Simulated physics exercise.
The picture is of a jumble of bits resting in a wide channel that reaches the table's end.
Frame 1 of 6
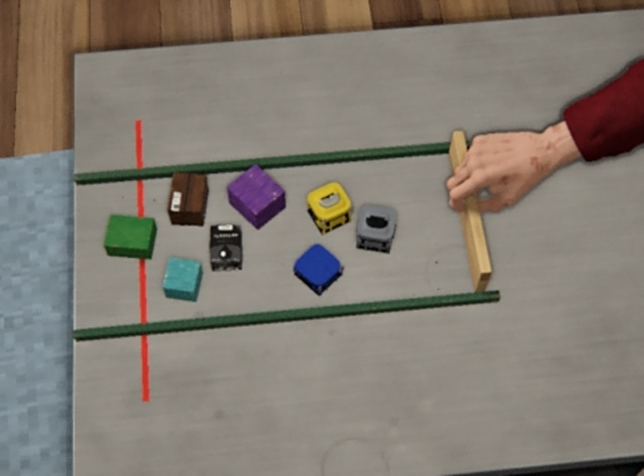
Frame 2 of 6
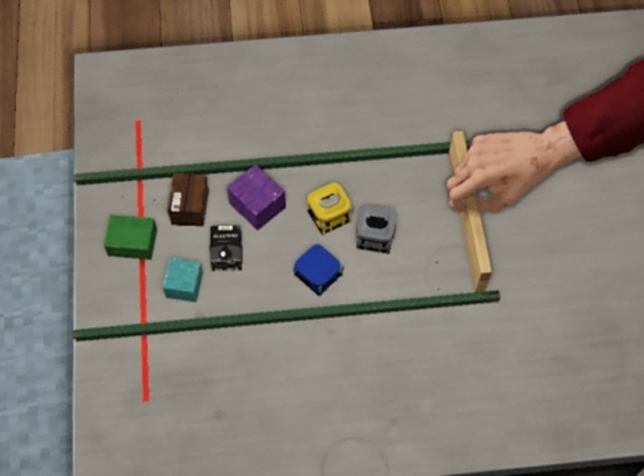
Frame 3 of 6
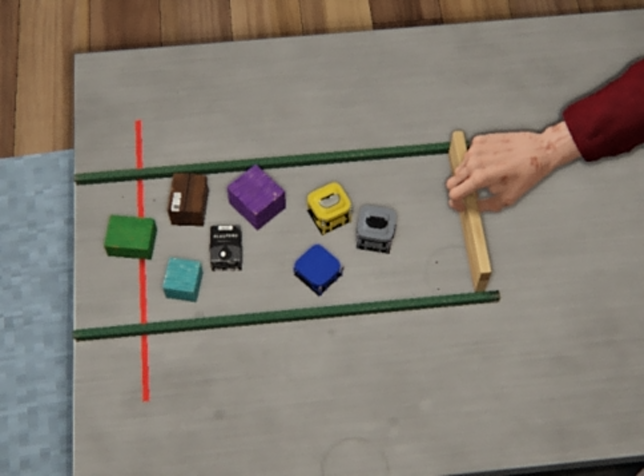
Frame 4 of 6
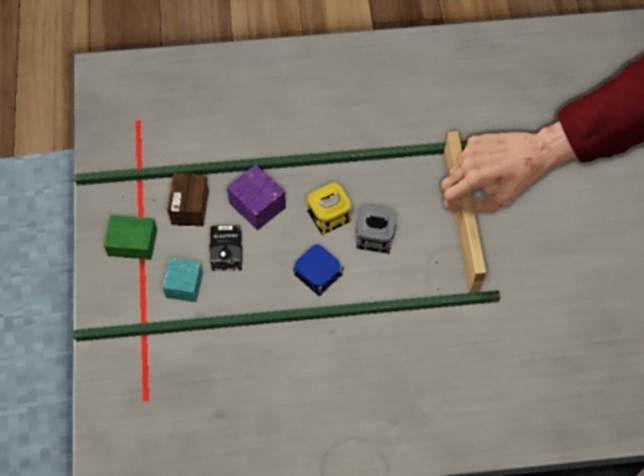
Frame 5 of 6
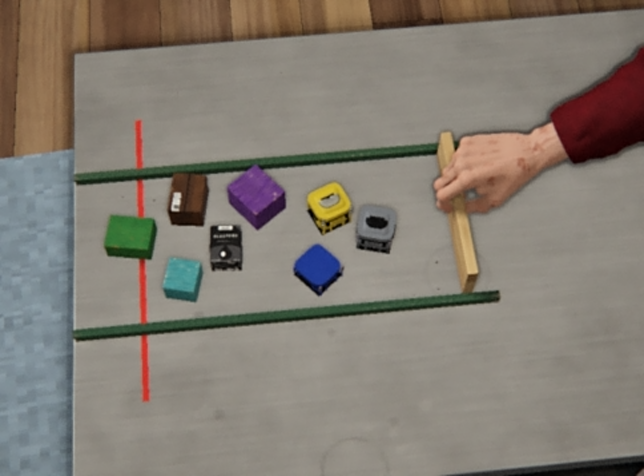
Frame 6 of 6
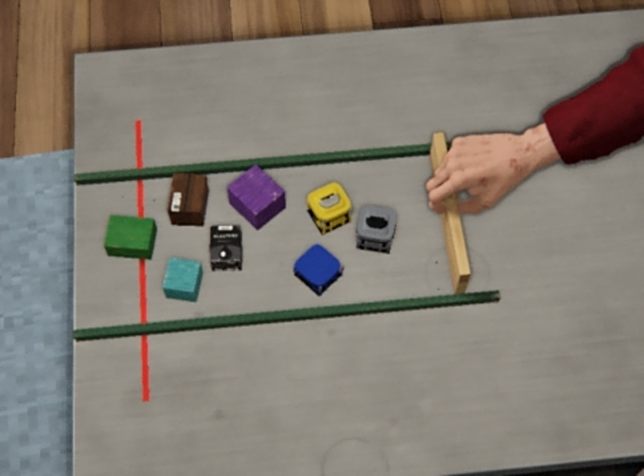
Wooden board held by a hand resting still, then sliding slightly left between green rails towards motionless coloured blocks and small boxes.
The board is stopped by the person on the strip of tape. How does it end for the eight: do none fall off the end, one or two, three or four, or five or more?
It ends with one or two off the end.
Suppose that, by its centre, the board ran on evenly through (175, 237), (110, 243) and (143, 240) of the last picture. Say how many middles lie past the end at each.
Past-the-end tally - position 1: 0, position 2: 5, position 3: 2.
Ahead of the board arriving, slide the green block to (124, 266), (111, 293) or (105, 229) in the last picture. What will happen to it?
Place by place: It is pushed off, it is pushed off, it is pushed off.
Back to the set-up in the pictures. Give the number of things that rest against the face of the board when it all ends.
At rest, 3 are in contact.
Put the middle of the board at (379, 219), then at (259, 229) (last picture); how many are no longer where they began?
Respectively 1 and 7.
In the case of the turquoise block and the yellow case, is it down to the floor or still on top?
Result - turquoise block retained, yellow case retained.
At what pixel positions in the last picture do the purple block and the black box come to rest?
The purple block at (88, 200), the black box at (89, 259).
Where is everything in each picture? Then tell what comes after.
In the first frame, green block (131, 237); turquoise block (183, 280); brown box (189, 200); board (469, 211); tape (142, 251).
In the second frame, turquoise block (183, 280); purple block (257, 198).
In the third frame, brown box (189, 200); grey case (376, 230).
In the fourth frame, green block (131, 238); black box (226, 248).
In the fifth frame, turquoise block (183, 280); board (456, 212).
In the sixth frame, green block (131, 238); turquoise block (183, 280); brown box (189, 200); board (449, 212); tape (142, 251).
Early on, none off yet; green block at rest near (131, 238); turquoise block at rest near (183, 280); brown box at rest near (189, 200).
Finally, the number that fall off is one or two; lost, brown box and green block.
